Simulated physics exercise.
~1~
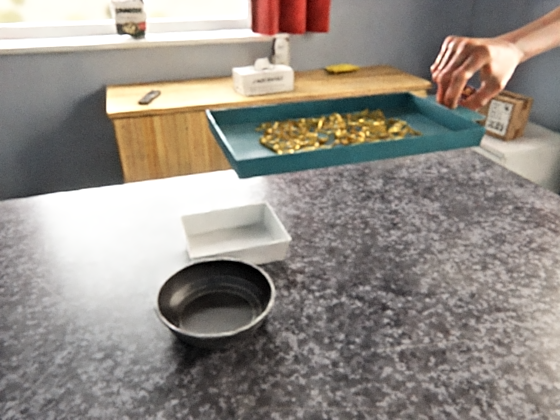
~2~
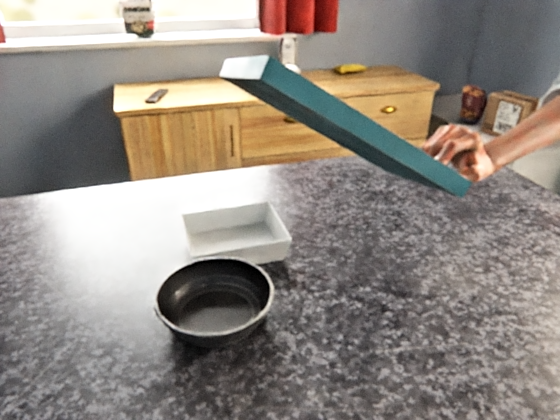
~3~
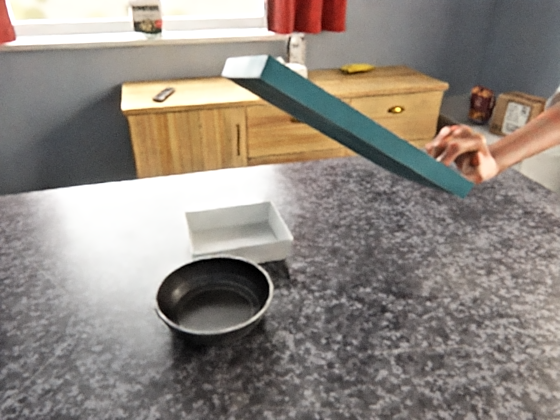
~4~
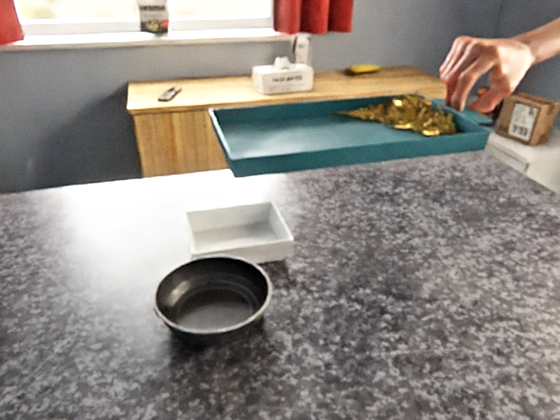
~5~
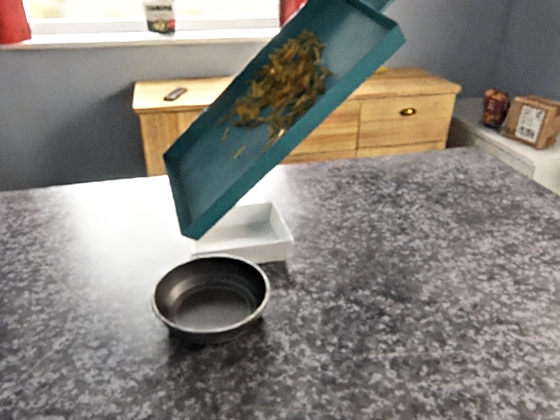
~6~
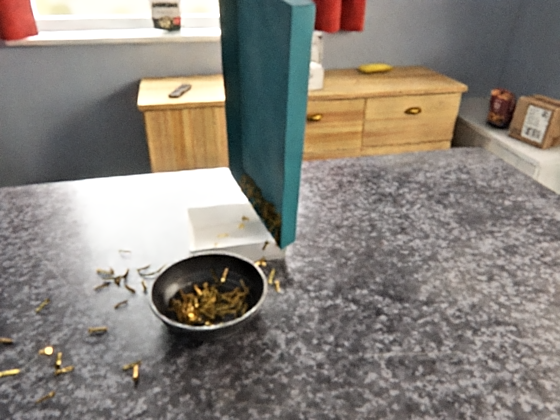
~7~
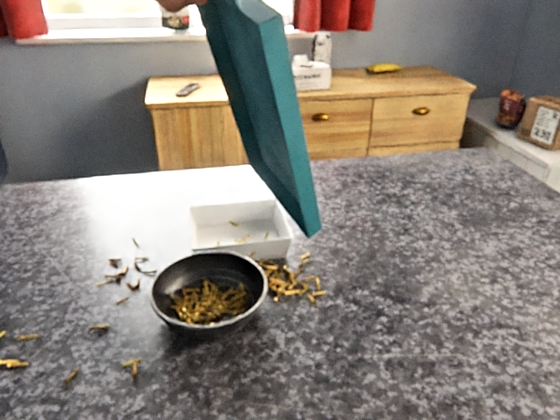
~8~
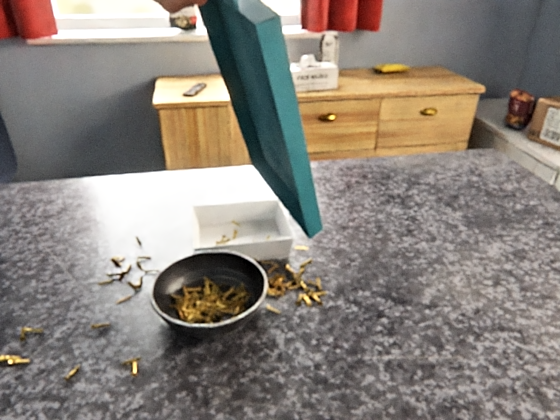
A teal tray of small brass-coloured screws is held by a hand above the right of a dark mottled worktop, seen from slightly above in a room with a wooden sideboard and red curtains. A black bowl stands on the worktop, with a white rectangular tin just behind it. The tray tilts partway, its right side low, spilling nothing, then comes back nearly level with the screws bunched right. It moves left and tips steeply the other way, pouring screws down. Many land in the bowl, a few in the tin, and the rest lie scattered around them.
